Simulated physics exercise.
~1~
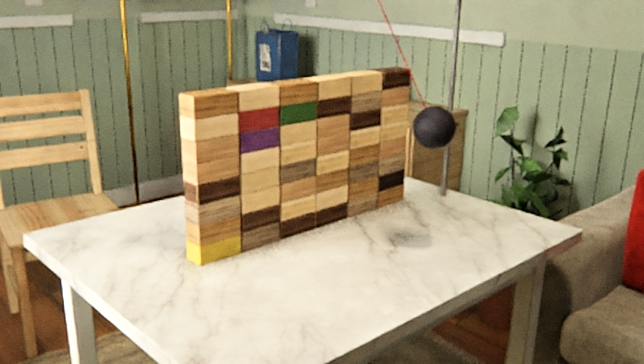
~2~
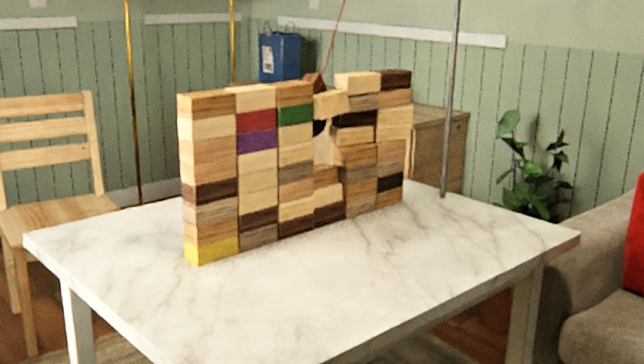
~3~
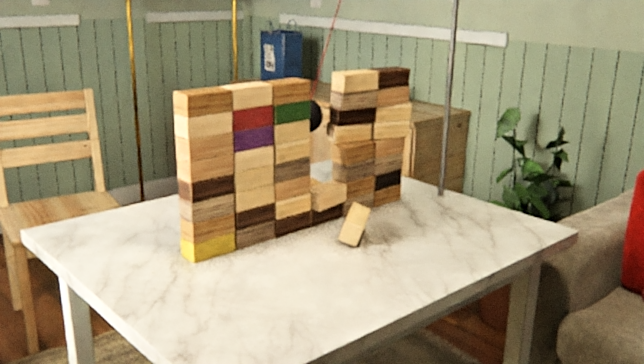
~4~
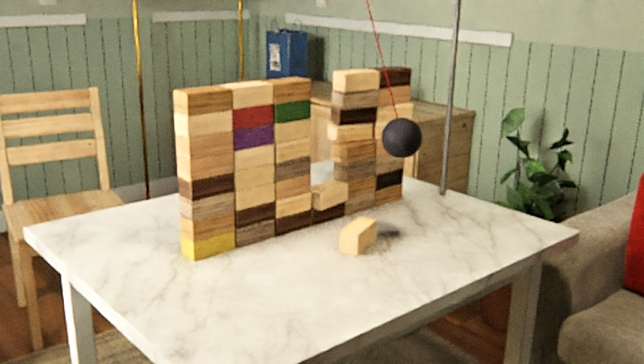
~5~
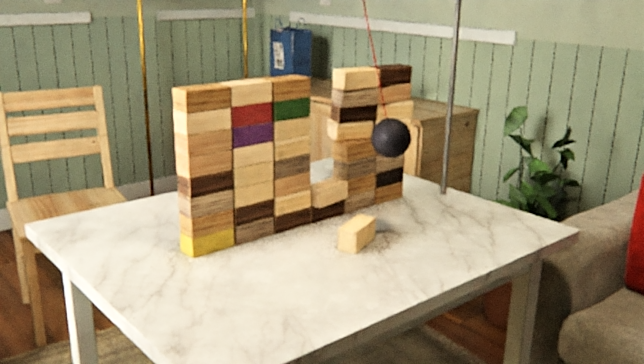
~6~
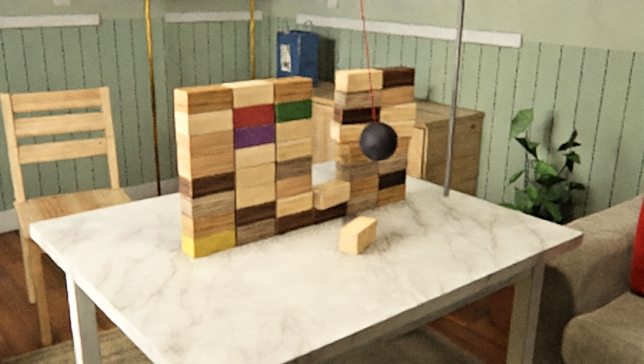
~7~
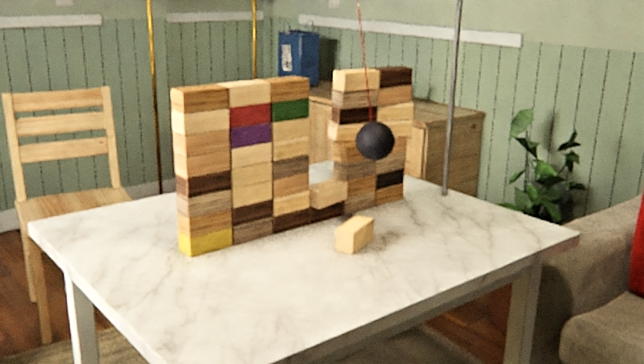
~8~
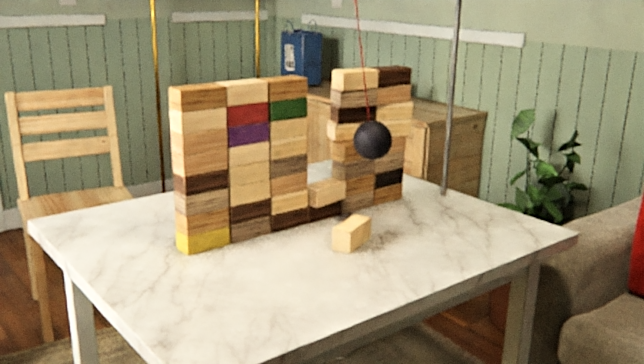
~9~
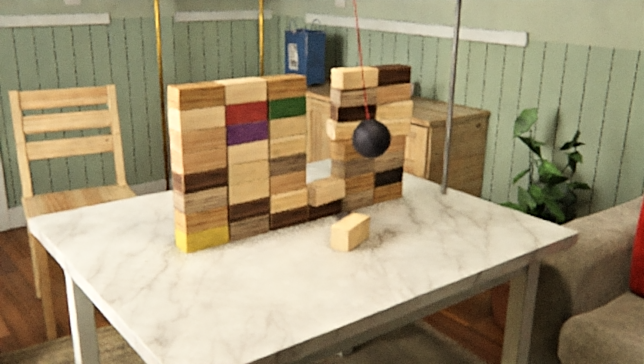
A wall of wooden blocks stood on a marble-topped table until a dark hanging ball swung into it, knocking out blocks and leaving a gap right of the green one, which stayed up as the ball swung back and hung near the remaining right-hand stack.
